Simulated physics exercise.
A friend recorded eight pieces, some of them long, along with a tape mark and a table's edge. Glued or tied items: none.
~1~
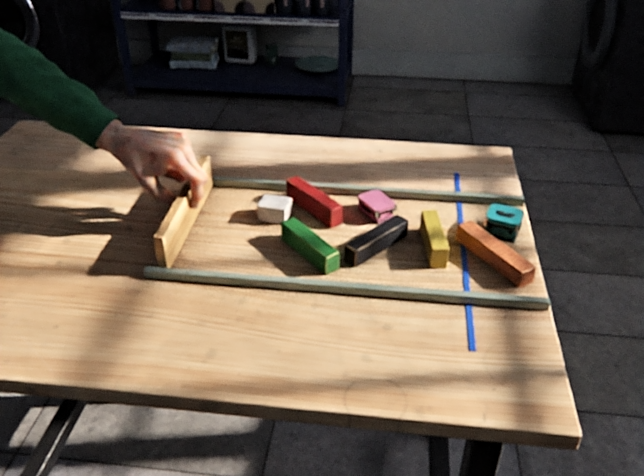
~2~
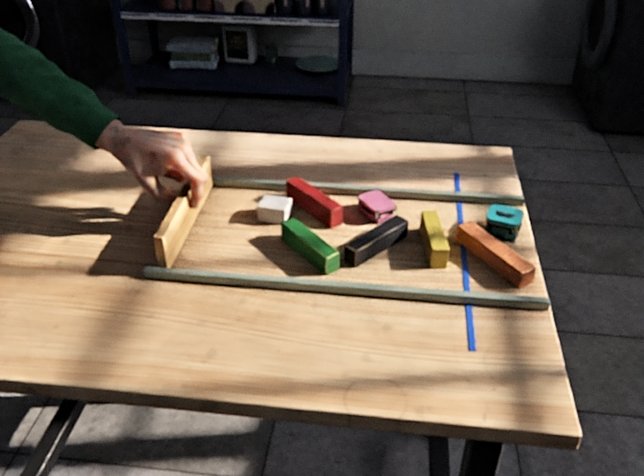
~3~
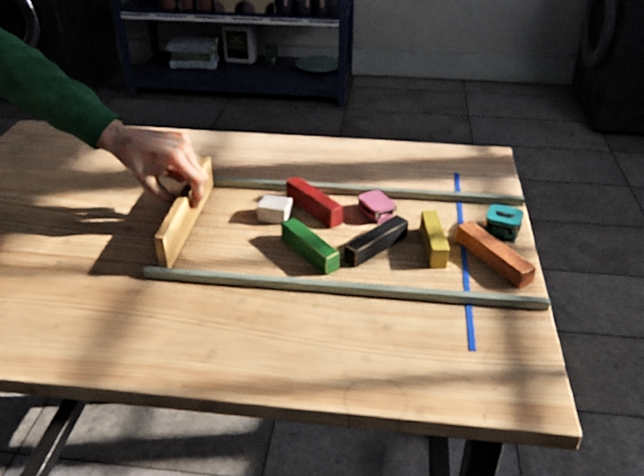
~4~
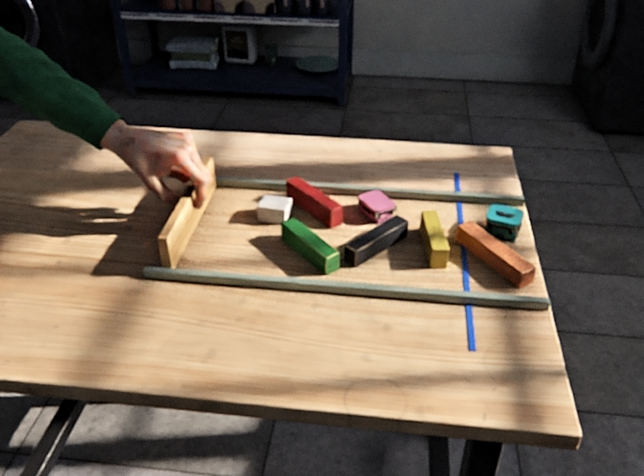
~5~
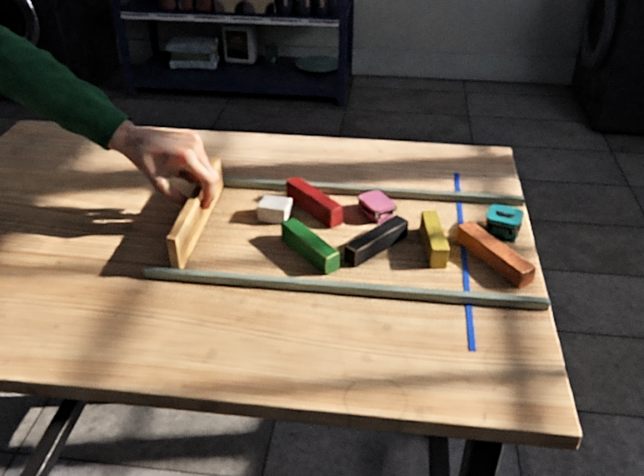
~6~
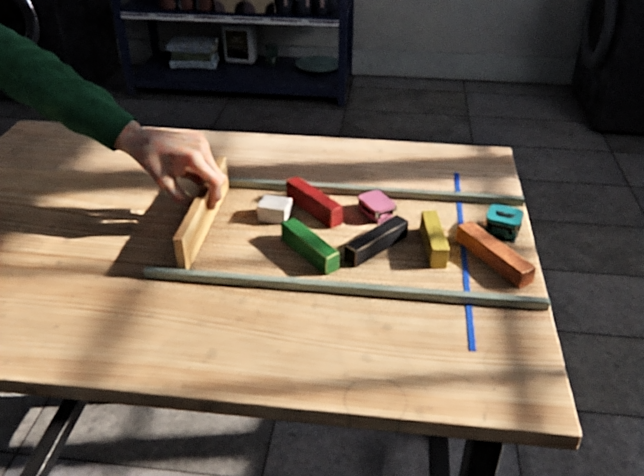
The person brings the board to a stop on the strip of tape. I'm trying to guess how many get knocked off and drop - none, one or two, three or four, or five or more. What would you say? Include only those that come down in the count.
Dropped: One or two.
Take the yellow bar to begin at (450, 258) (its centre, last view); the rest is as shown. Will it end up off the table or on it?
It simply keeps its place on top.
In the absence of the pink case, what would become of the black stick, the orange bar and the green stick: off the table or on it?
Outcome for the black stick: It stays; for the orange bar: It drops; for the green stick: It stays.
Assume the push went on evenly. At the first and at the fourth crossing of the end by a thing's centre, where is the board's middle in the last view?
At (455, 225) for the first, at (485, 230) for the fourth.
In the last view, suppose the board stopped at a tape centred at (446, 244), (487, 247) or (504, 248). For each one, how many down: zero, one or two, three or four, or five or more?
Falls: None; three or four; either three or four.
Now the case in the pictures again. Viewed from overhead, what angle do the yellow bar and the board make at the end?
Some 15 degrees.
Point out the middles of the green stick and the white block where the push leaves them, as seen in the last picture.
The green stick comes to rest close to (475, 263), while the white block rests close to (478, 227).
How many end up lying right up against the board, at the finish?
The number is 3.
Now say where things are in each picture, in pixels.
In the first picture, turquoise case (504, 223); orange bar (494, 253); yellow bar (434, 238); board (186, 209); tape (463, 245).
In the second picture, orange bar (494, 253); pink case (376, 207).
In the third picture, yellow bar (434, 239); board (187, 209).
In the fourth picture, turquoise case (503, 223); green stick (309, 245).
In the fifth picture, orange bar (494, 253); red stick (314, 202).
In the sixth picture, turquoise case (503, 223); orange bar (494, 253); yellow bar (434, 239); board (204, 210); tape (463, 245).
A little later, none off yet; turquoise case at rest near (503, 223); orange bar at rest near (494, 253); yellow bar at rest near (434, 239).
When it is over, the number that fall off is one or two; down, orange bar.
